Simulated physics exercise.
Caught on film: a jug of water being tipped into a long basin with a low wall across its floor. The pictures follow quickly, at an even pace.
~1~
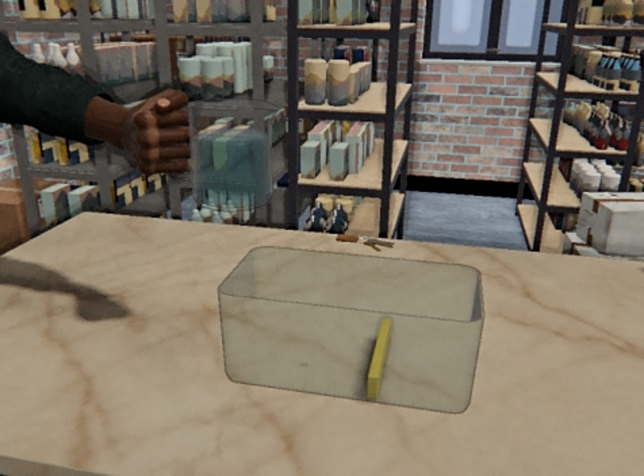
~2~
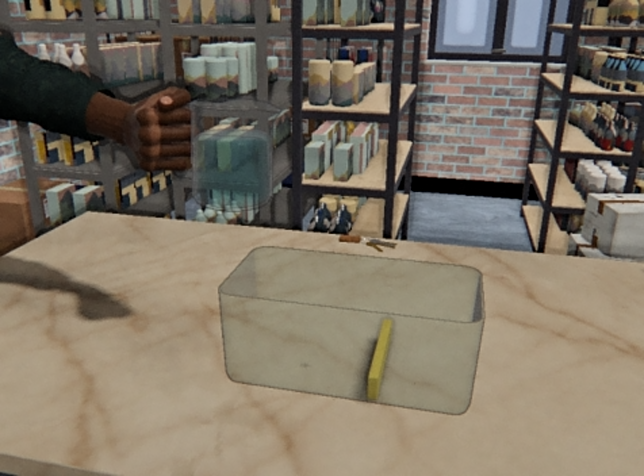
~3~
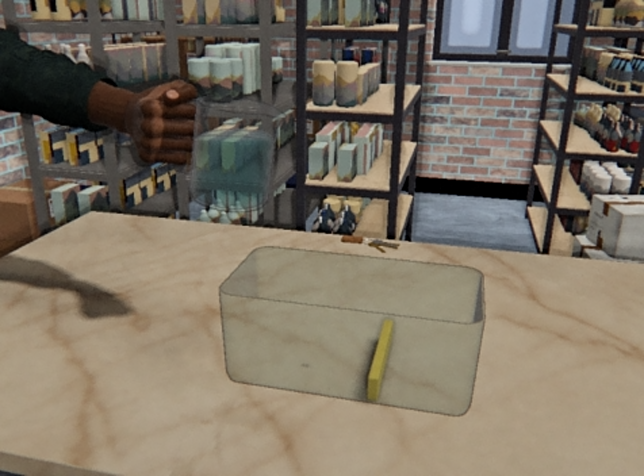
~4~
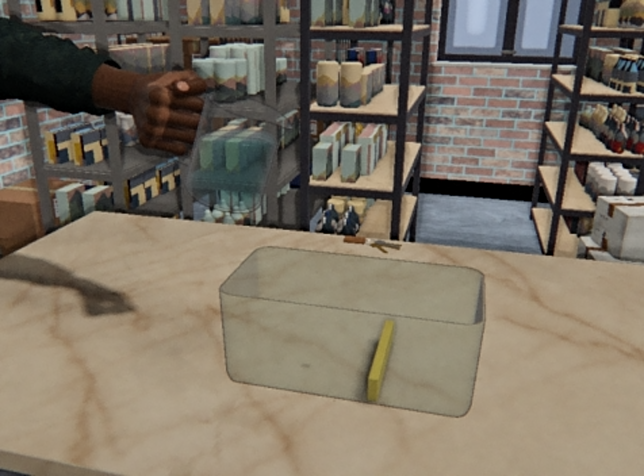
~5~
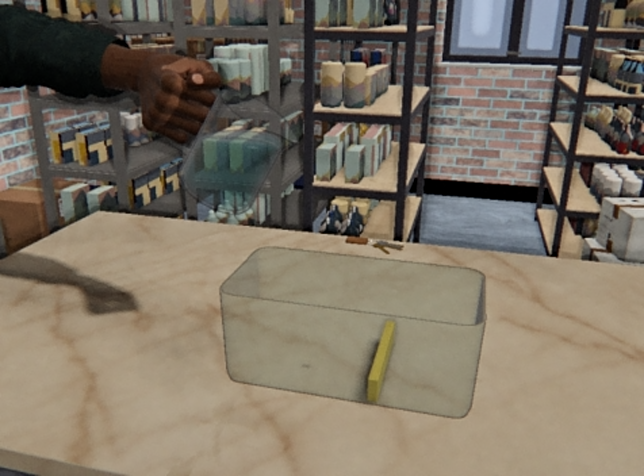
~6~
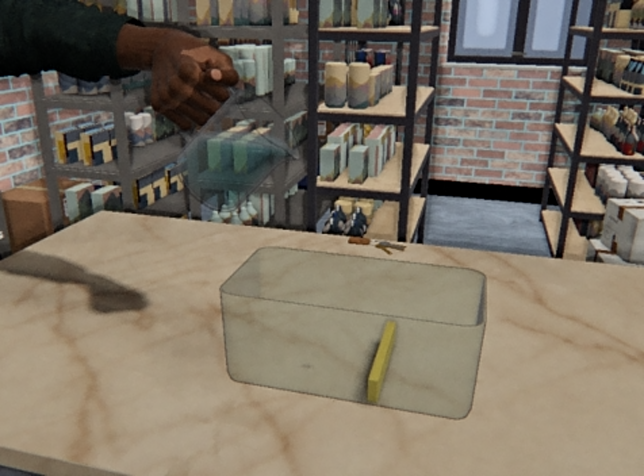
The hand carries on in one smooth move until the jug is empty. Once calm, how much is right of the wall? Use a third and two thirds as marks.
In the end not even a third is right of the wall.
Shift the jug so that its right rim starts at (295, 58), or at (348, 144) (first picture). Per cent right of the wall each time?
First some 10, then 80 per cent.
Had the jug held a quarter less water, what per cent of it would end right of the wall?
About 10 per cent.
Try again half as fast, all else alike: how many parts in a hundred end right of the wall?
It comes to 10 per cent or so.
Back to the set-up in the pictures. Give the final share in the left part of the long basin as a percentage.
About 85 per cent.
A moment on, the jug is tipped right over and 62 per cent is still to pour, 10 is left of the wall and 0 right of it.
Next, the jug is tipped right over and 18 per cent is still to pour, 61 is left of the wall and 1 right of it.
Then the jug is tipped right over and 4 per cent is still to pour, 78 is left of the wall and 7 right of it.
Later the jug is tipped right over and 1 per cent is still to pour, 84 is left of the wall and 10 right of it.
At rest 85 per cent lies left of the wall, 10 right of it and 4 outside.
